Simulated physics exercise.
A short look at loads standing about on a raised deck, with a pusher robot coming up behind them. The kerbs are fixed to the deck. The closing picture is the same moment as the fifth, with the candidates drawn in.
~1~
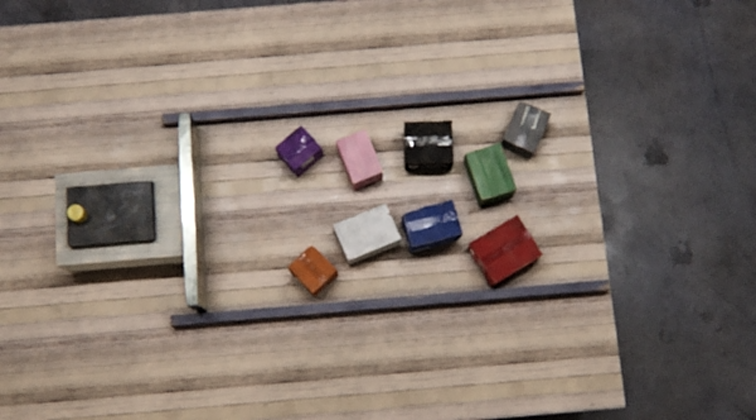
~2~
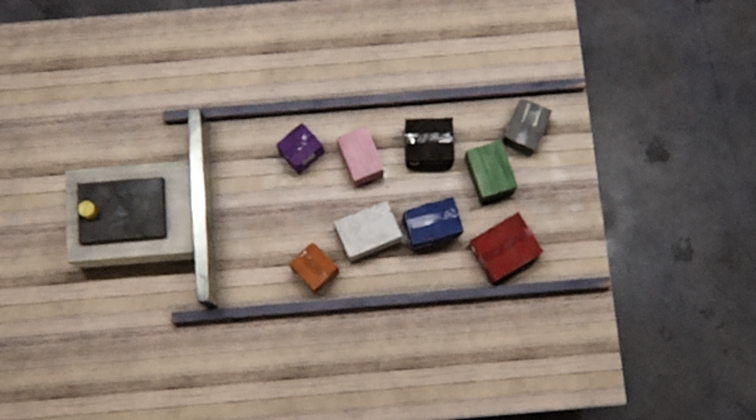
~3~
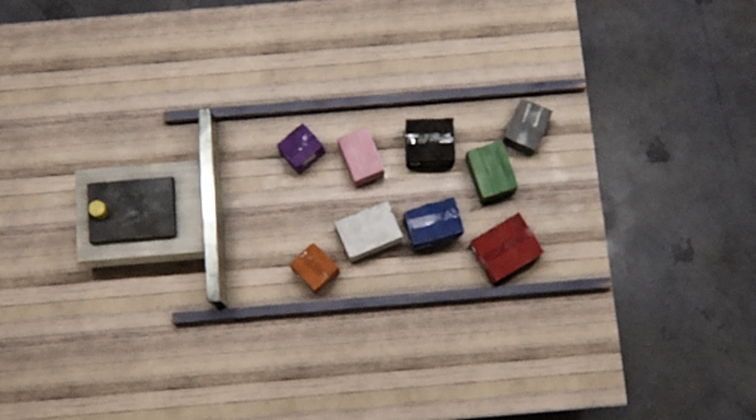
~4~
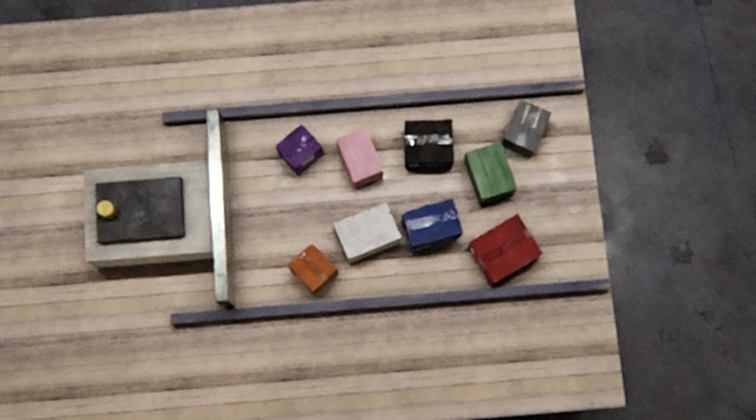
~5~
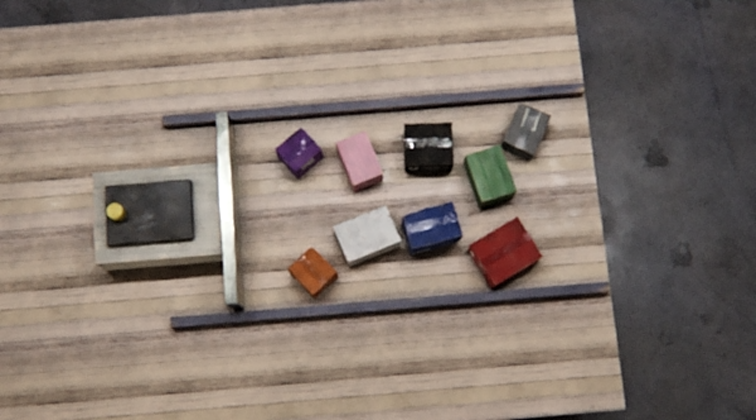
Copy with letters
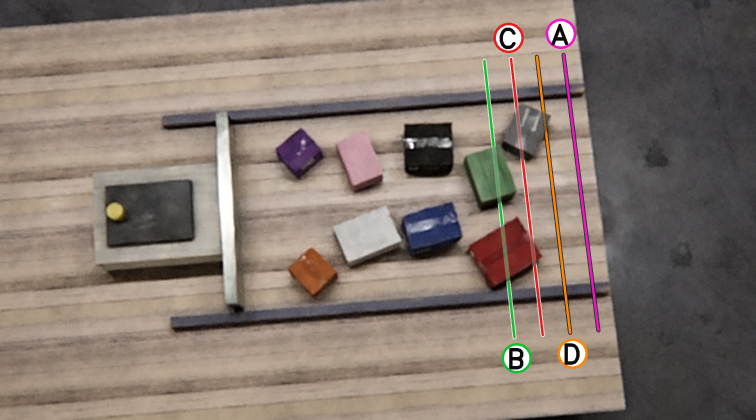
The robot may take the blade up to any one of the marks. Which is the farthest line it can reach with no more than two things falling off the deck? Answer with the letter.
Line B.
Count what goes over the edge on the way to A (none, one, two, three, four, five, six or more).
By then, six or more.
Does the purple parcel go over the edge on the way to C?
By then, no.
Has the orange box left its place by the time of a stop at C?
Yes.
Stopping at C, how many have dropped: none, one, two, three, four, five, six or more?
In all, three.
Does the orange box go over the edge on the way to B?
By then, no.
On the marked copy, A at (580, 189); B at (499, 195); C at (526, 193); D at (553, 191).
Taking B. A third of the way, robot (255, 204); orange box (356, 282); blue box (440, 225).
Two thirds of the way, robot (354, 196); grey parcel (553, 128); green crate (540, 181).
When it is over, robot (429, 190); grey parcel over the edge; green crate over the edge; two fallen.
As for the rest, A drops nine; C drops three; D drops six.
